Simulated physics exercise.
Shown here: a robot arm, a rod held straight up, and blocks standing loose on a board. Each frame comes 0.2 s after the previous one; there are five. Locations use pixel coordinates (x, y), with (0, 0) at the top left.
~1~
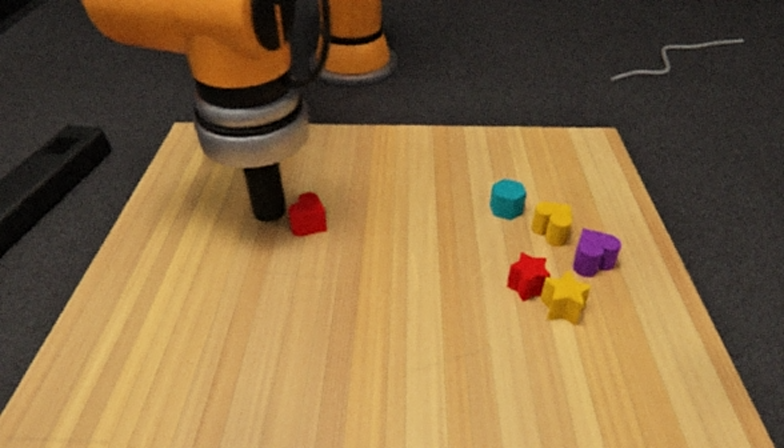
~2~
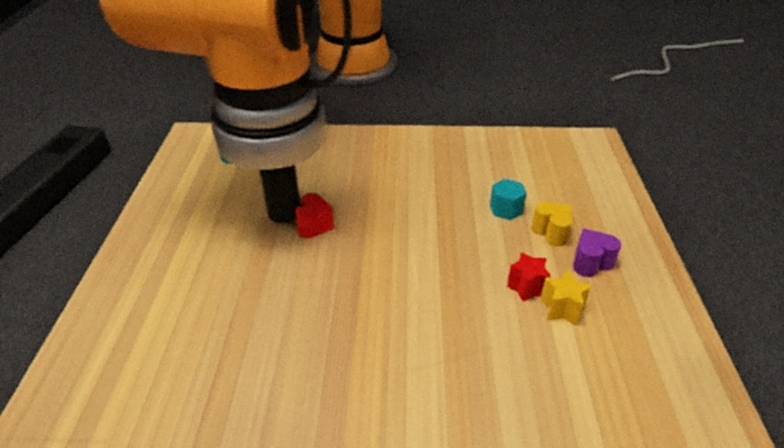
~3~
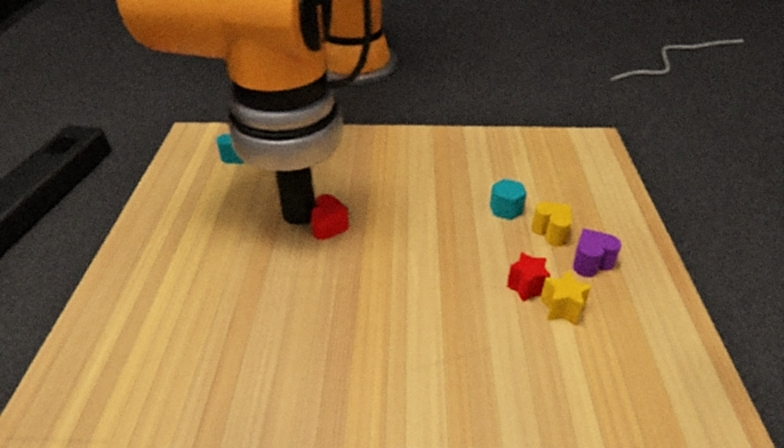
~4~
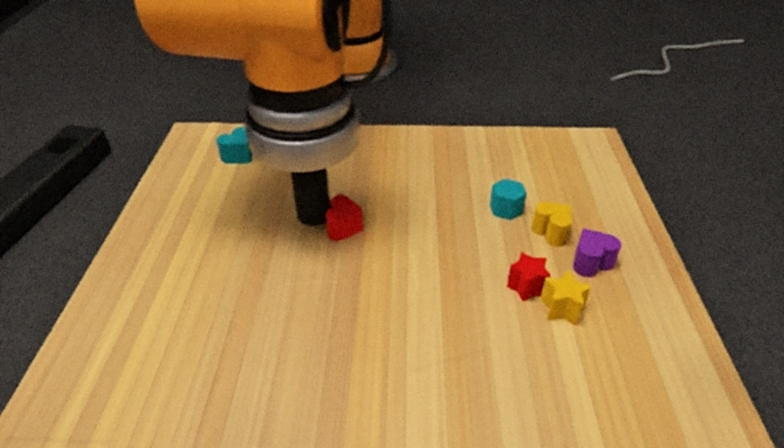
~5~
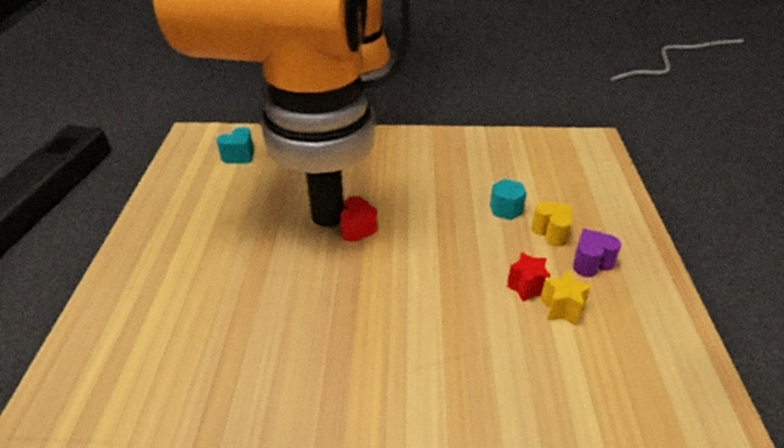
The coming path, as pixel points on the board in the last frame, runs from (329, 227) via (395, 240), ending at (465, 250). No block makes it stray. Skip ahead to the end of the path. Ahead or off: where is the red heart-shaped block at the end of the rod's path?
It is driven along in front.
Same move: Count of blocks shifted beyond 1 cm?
Only one block.
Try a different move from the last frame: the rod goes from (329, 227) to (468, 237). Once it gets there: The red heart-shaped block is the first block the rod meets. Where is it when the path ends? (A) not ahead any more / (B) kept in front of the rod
Letter B.
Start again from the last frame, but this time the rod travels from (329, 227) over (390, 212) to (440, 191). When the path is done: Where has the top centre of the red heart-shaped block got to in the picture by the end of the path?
For the centre of its top, I'd go with (406, 207).
On the path given first. One third of the way, rod at (372, 225); red heart-shaped block at (402, 217).
Two thirds of the way, rod at (419, 233); red heart-shaped block at (450, 225).
At the end, rod at (466, 239); red heart-shaped block at (499, 231); red star-shaped block in place.
